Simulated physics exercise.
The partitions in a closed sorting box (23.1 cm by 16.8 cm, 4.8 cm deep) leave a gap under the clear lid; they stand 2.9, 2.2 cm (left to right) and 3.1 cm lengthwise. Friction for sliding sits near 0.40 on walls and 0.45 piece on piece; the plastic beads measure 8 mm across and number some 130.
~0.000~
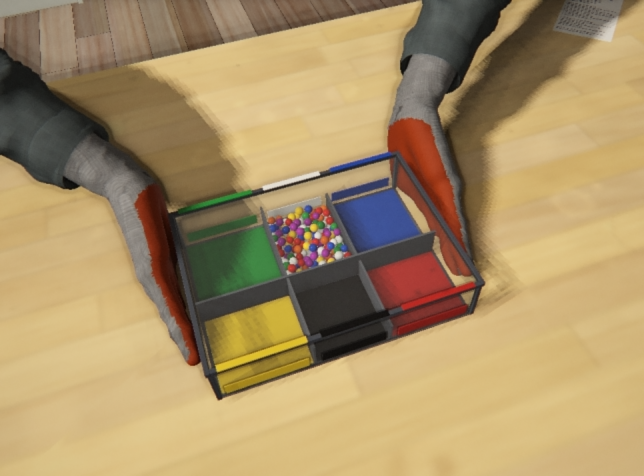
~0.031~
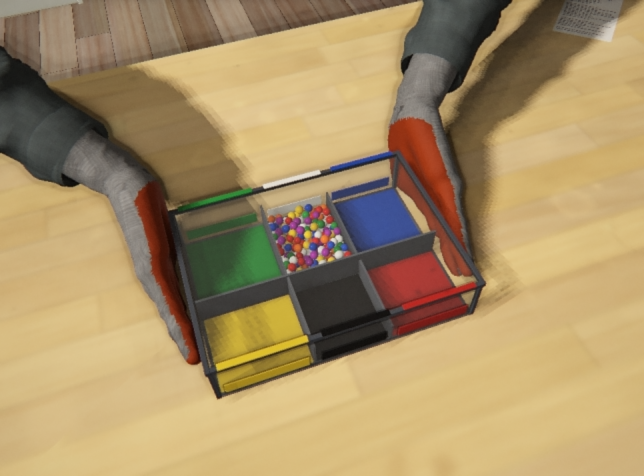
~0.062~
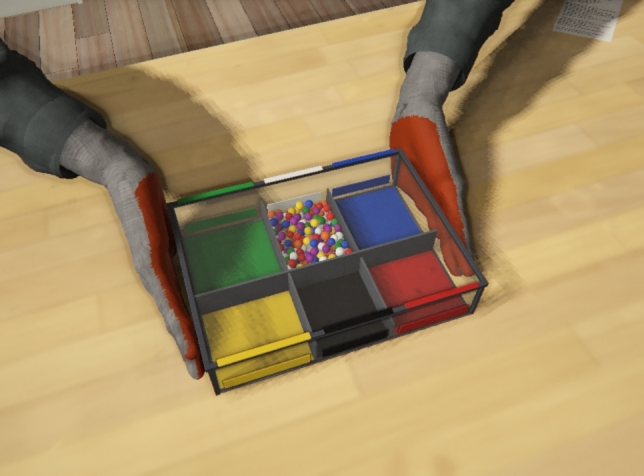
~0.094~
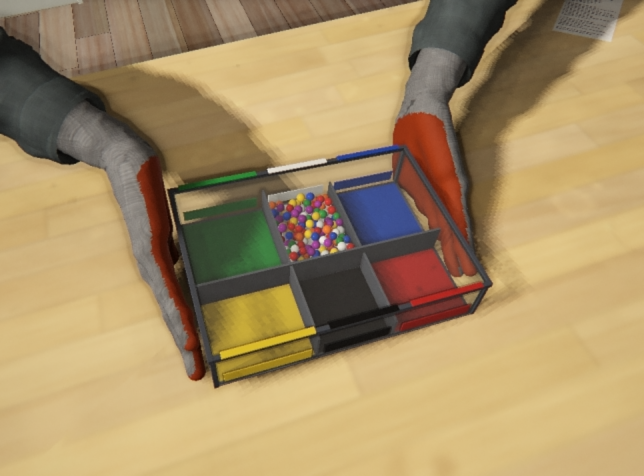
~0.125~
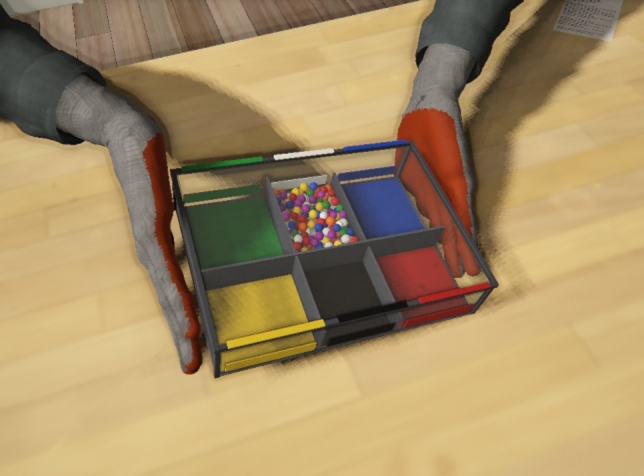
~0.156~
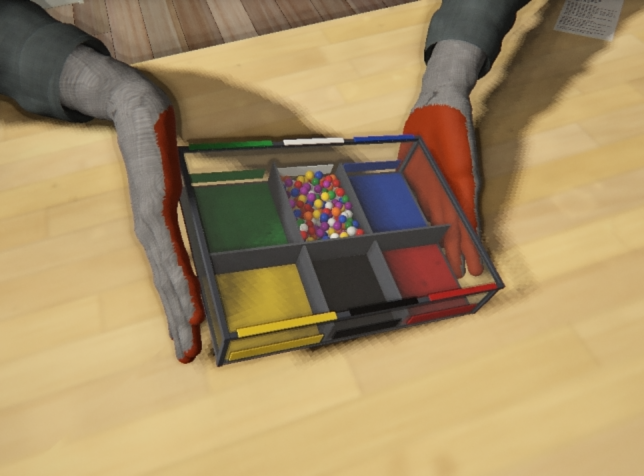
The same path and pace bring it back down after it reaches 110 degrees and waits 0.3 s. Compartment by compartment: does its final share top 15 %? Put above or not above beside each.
Red compartment: Above; blue compartment: Above; green compartment: Not above; yellow compartment: Not above; white compartment: Not above; black compartment: Not above.
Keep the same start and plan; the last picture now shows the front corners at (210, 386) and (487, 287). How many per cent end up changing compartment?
Then roughly 75 per cent.
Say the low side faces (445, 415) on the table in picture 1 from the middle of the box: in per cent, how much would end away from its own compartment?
I'd estimate about 90 %.
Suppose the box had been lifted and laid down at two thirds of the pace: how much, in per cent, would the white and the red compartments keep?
That way white would end with 0 per cent and red with 65 per cent.
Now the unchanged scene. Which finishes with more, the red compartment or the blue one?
The red one.
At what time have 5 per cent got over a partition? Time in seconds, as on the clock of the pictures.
Reading: T about 0.55 s.
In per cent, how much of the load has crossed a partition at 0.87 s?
About 100 %.
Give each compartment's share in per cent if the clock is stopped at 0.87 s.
You'd see red at 55, blue at 45, green at 0, yellow at 0, white at 0 and black at 0 per cent.
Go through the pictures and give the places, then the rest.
The first picture shows box tilt 0 degrees, front corners at (209, 371) and (479, 282); white 100 %.
The second picture shows box tilt 1 degrees, front corners at (209, 370) and (480, 283).
The third picture shows box tilt 3 degrees, front corners at (210, 365) and (482, 283).
The fourth picture shows box tilt 7 degrees, front corners at (213, 357) and (486, 283), lowest corner right front.
The fifth picture shows box tilt 12 degrees, front corners at (219, 346) and (492, 283), lowest corner right front.
The sixth picture shows box tilt 18 degrees, front corners at (229, 334) and (499, 284), lowest corner right front; white 100 %. Its pace works out near 185 degrees a second.
After 0.87 s, tilt 110 degrees; red 55 %, blue 45 %.
After 1.34 s, tilt 62 degrees; red 60 %, blue 40 %.
After 1.89 s, tilt 0 degrees; red 60 %, blue 40 %.
At rest (2.4 s), red 60 %, blue 40 %, green 0 %, yellow 0 %, white 0 %, black 0 %.
